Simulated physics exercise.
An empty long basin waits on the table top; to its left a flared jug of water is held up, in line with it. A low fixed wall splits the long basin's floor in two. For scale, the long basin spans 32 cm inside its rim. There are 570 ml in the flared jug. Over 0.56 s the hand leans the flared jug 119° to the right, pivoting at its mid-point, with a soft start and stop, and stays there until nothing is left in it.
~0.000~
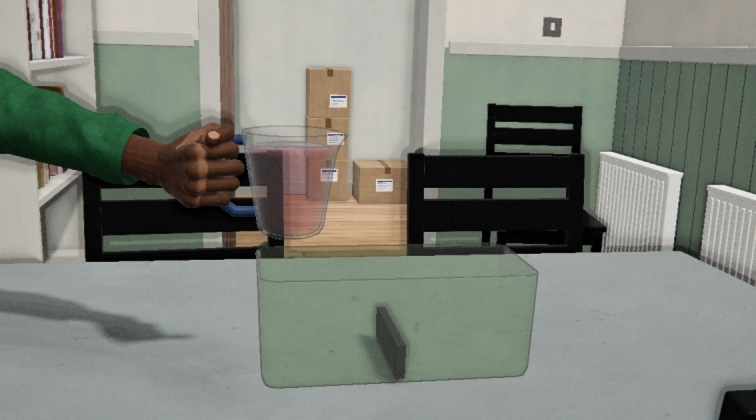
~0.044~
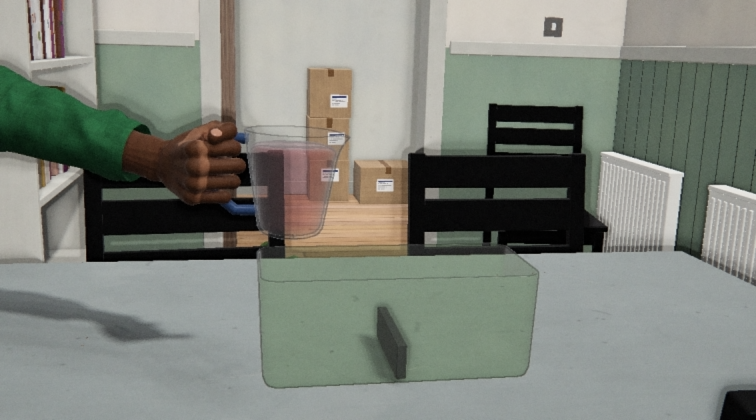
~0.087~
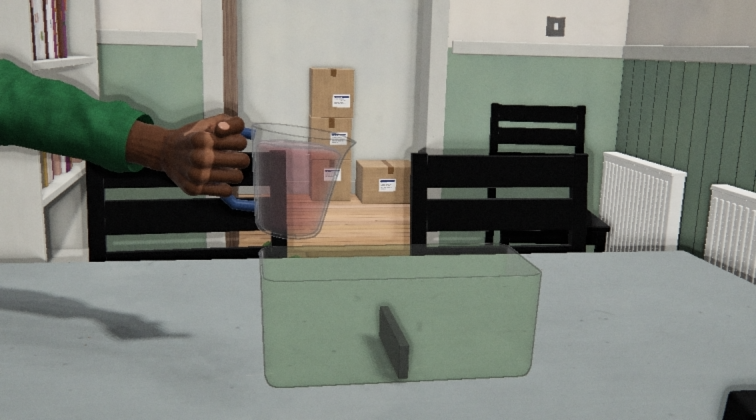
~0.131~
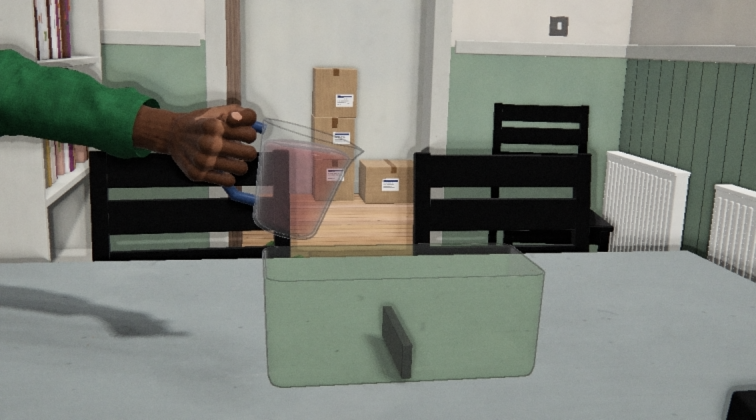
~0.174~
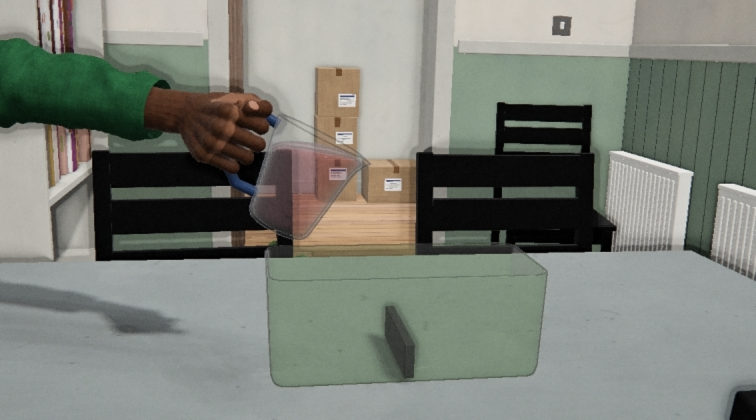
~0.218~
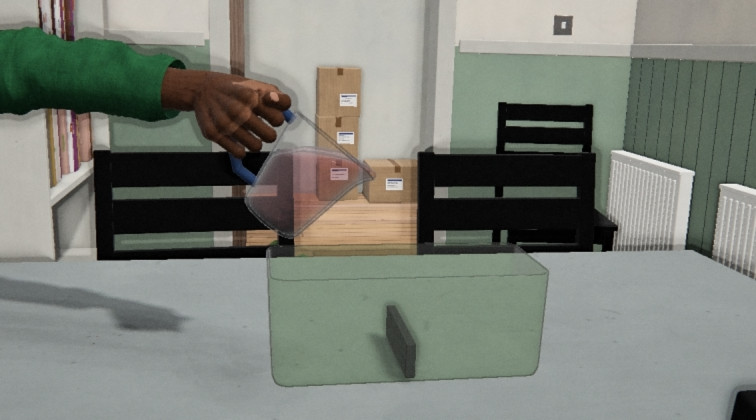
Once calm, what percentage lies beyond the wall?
The far part has some 33 per cent.
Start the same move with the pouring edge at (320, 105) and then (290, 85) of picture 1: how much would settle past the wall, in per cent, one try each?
First 15, then 10 per cent.
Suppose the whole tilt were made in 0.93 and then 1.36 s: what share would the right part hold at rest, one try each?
In turn about 45 and 60 per cent.
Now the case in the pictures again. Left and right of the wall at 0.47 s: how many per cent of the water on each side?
Left about 24, right about 26.
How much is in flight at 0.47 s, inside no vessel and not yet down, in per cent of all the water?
Near 14 in a hundred.
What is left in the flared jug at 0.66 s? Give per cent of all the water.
Some 1 per cent.
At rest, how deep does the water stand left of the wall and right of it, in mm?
Left about 18 mm, right about 8 mm.
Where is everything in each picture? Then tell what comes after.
In the first frame, it leans 0°; its right rim is at (348, 134); the water meets the walls at (248, 146) and (335, 147); the long basin's rim runs from (258, 265) to (520, 260); the wall's top is at (390, 326).
In the second frame, it leans 2°; its right rim is at (350, 135); the water meets the walls at (250, 145) and (336, 148).
In the third frame, it leans 7°; its right rim is at (356, 141); the water meets the walls at (255, 143) and (342, 150).
In the fourth frame, it leans 15°; its right rim is at (364, 150); the water meets the walls at (264, 142) and (349, 153).
In the fifth frame, it leans 26°; its right rim is at (371, 162); the water meets the walls at (270, 148) and (362, 158).
In the sixth frame, it leans 39°; its right rim is at (374, 178); the water meets the walls at (263, 167) and (366, 165); 1 per cent is over the edge.
After 0.47 s the tilt is 112° and 35 per cent is still to pour, 24 is left of the wall and 27 right of it.
After 0.66 s the tilt is 119° and 1 per cent is still to pour, 66 is left of the wall and 29 right of it.
After 0.85 s the tilt is 119° and 0 per cent is still to pour, 66 is left of the wall and 32 right of it.
After 1.06 s the tilt is 119° and 0 per cent is still to pour, 65 is left of the wall and 33 right of it.
In the end 65 per cent lies left of the wall, 33 right of it and 2 outside.
